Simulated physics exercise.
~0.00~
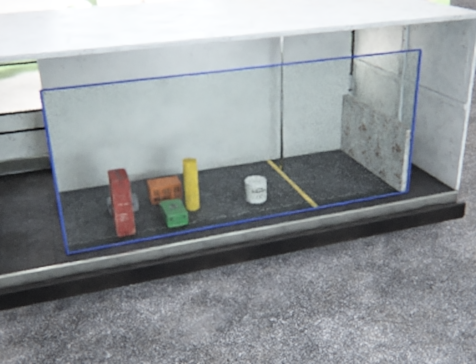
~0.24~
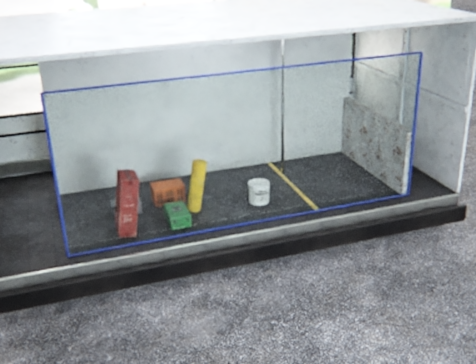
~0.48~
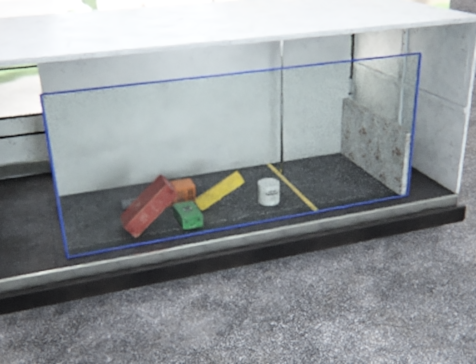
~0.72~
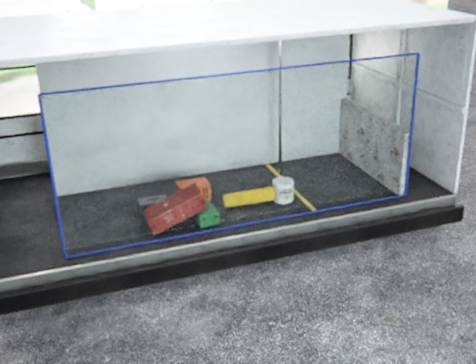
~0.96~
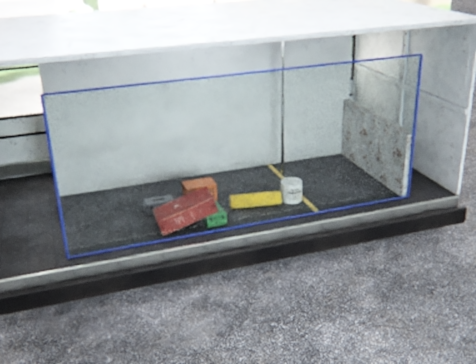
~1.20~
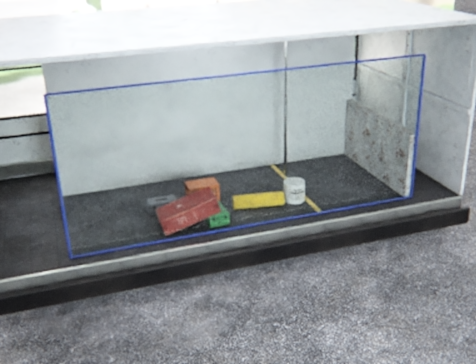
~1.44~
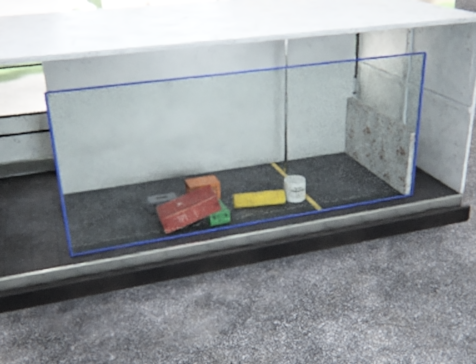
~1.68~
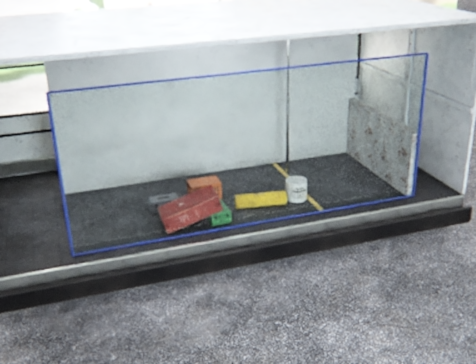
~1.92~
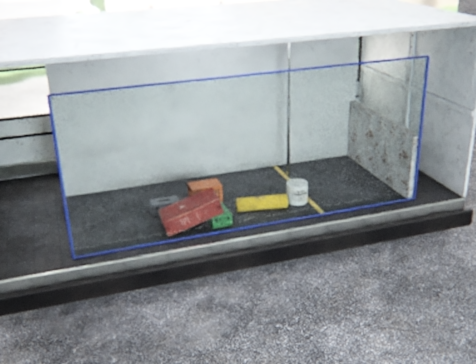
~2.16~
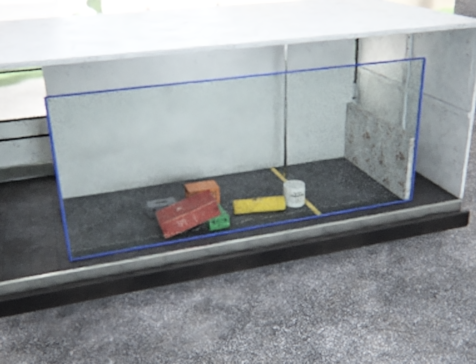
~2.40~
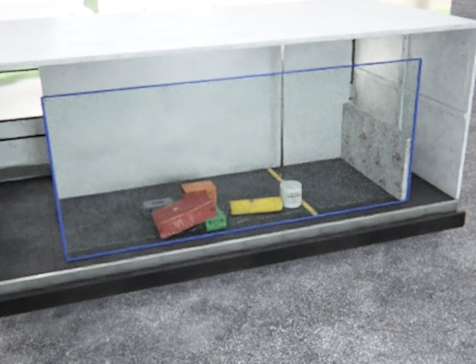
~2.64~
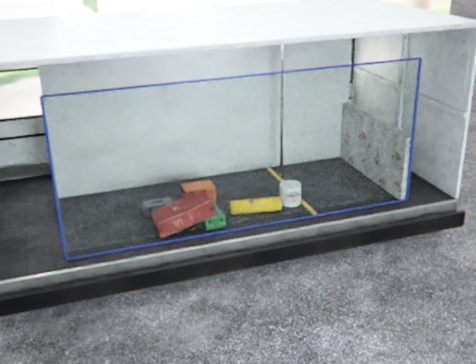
In a rail car bay, loose goods slide right, two topple, and all stop short.
